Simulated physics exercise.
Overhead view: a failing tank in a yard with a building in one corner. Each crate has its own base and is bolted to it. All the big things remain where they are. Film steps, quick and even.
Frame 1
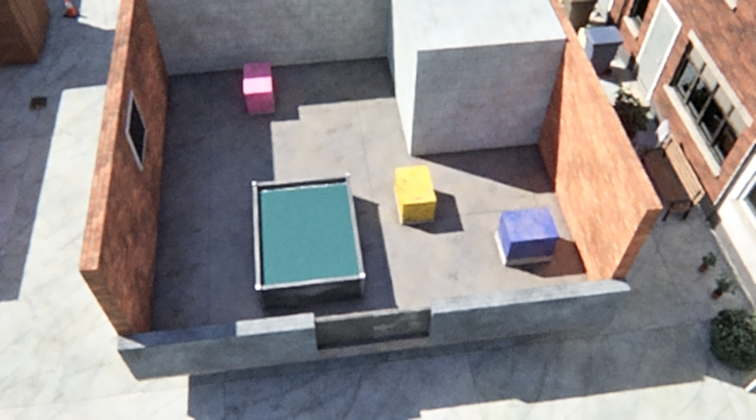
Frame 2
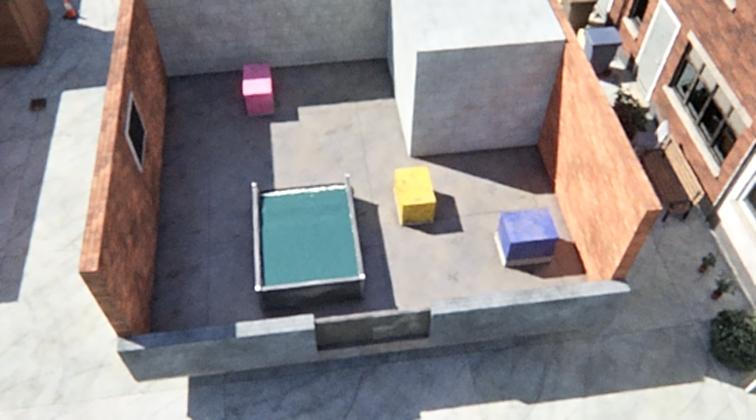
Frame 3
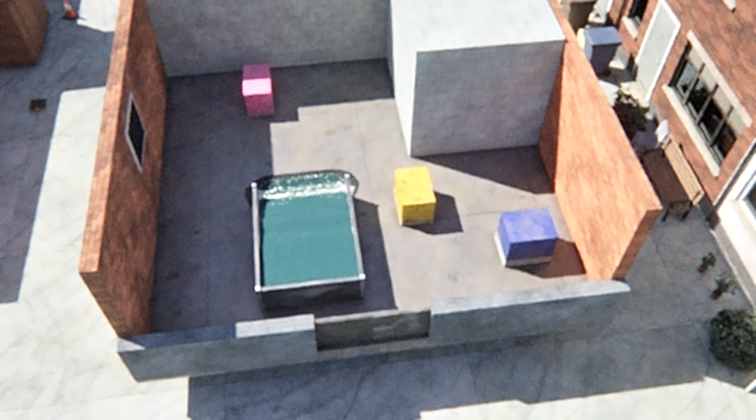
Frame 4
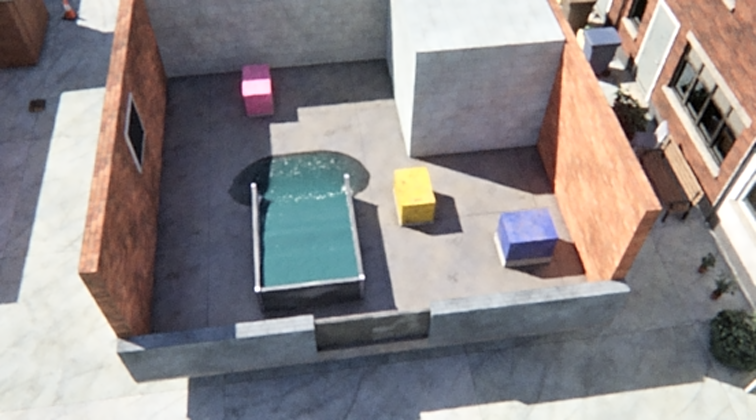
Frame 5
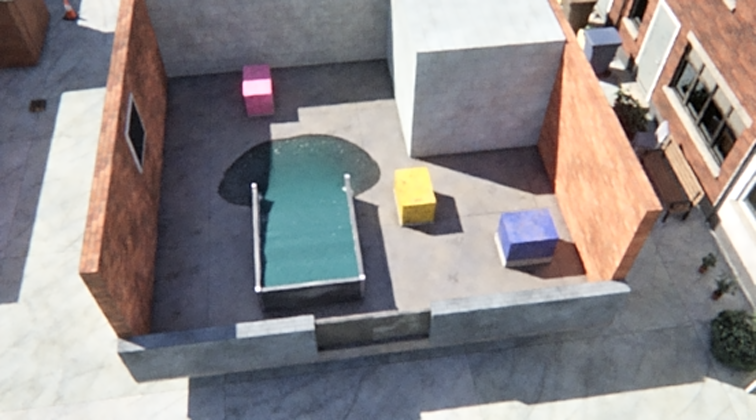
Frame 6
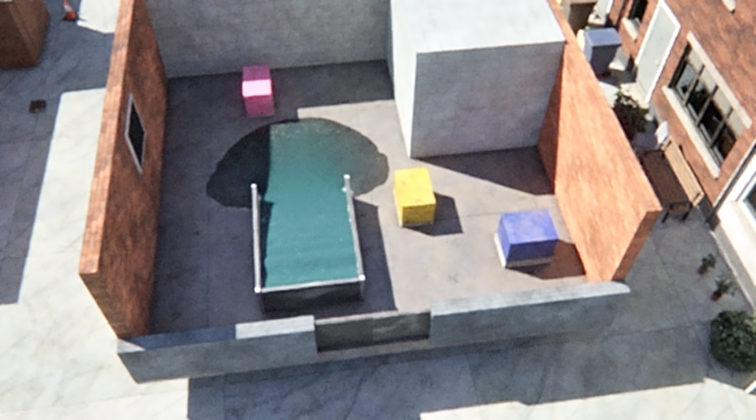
A tank of teal water stood still in a walled yard with pink, yellow and blue boxes, then water poured out its far side and spread across the ground in a widening, rounded dark pool.
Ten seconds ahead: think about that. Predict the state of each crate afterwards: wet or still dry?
Afterwards, the blue crate is still dry; the pink crate is wet; the yellow crate is wet.
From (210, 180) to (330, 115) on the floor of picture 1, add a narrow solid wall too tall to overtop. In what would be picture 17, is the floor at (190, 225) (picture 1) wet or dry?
My call: Soaked.
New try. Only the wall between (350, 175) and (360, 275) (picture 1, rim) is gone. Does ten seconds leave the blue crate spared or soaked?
I'd say the blue crate gets flooded.
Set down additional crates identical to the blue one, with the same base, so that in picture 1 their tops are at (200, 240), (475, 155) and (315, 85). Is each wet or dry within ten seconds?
So, the first one stays clear of it, the next one stays clear of it, and the final one gets caught.
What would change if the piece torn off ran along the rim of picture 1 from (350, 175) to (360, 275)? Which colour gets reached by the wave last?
Answer: The pink crate.
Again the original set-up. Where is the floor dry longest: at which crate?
Go for the one in blue.
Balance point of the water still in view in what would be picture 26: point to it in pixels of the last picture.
I'd point to (292, 142).
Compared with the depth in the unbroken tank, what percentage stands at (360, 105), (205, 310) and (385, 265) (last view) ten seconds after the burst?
In order: Roughly 6, 25 and 4 in a hundred.
A moment on, water covers 30 % of the floor; the blue crate not reached, the pink crate water round its plinth, the yellow crate not reached.
Next, water covers 40 % of the floor; the blue crate not reached, the pink crate water round its plinth, the yellow crate not reached.
Then, water covers 45 % of the floor; the blue crate not reached, the pink crate water round its plinth, the yellow crate water round its plinth.
Later, water covers 55 % of the floor; the blue crate not reached, the pink crate water round its plinth, the yellow crate water round its plinth.
In the end, water covers 85 % of the floor; the blue crate stayed above the water, the pink crate was topped, the yellow crate was topped.
